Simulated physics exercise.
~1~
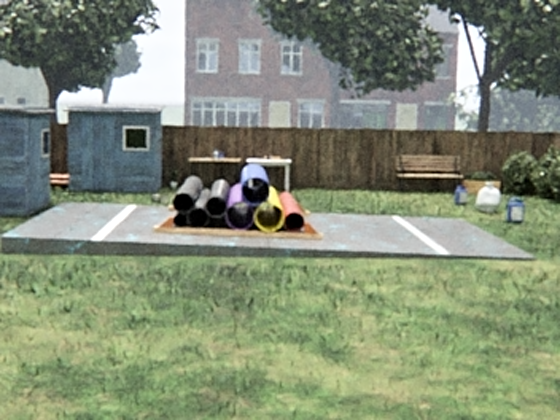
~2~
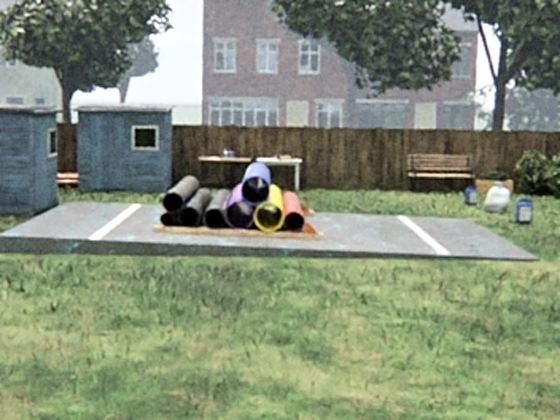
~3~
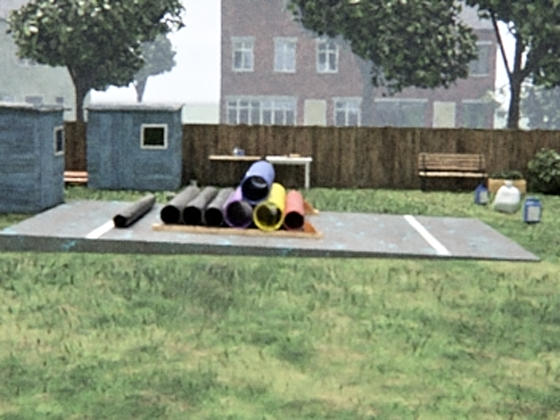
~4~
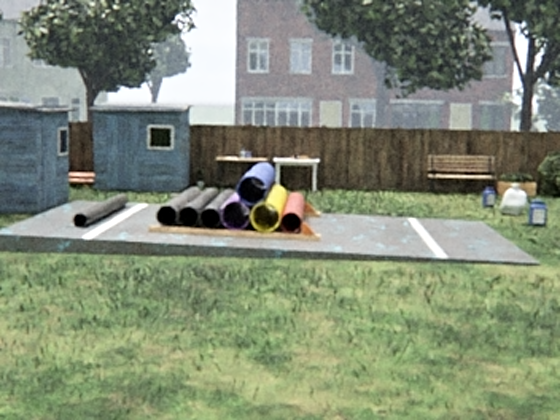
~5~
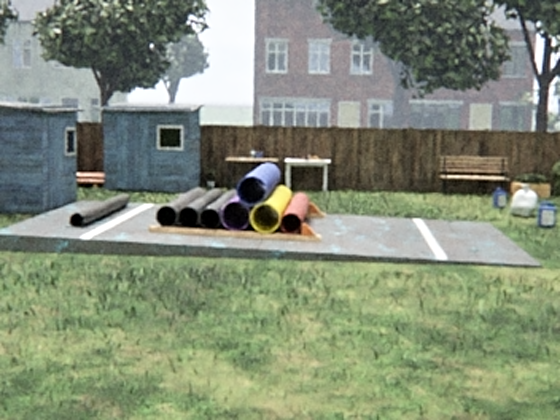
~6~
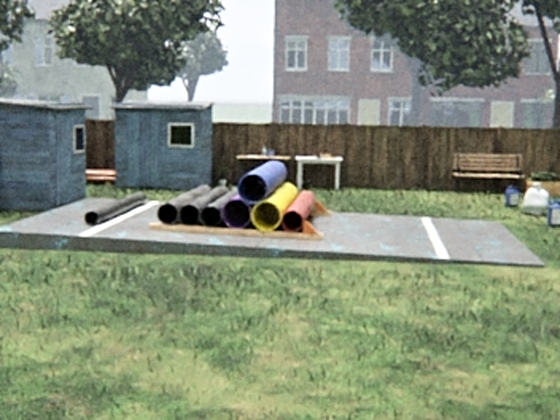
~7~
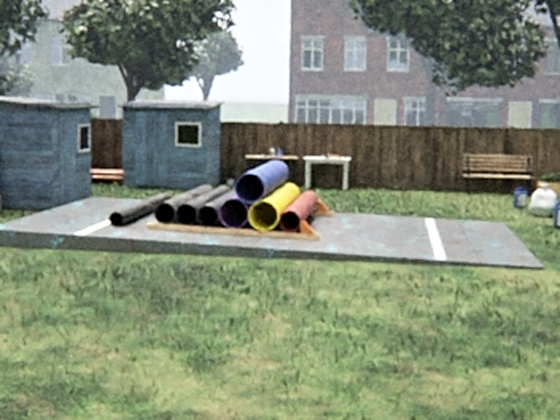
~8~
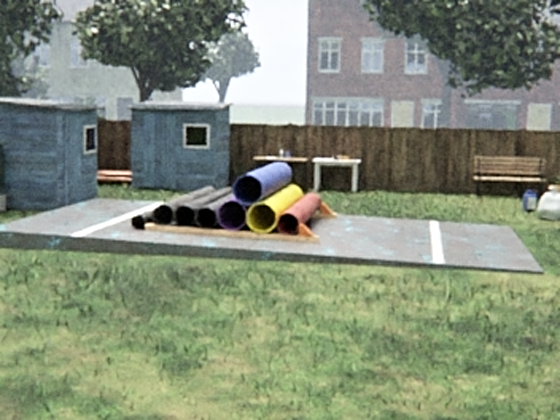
A black pipe rolls left off the end of a stacked pile of pipes on a concrete pad, crosses the white line, then rolls back toward the stack and ends beside it, while the blue, yellow, purple and red pipes stay stacked.
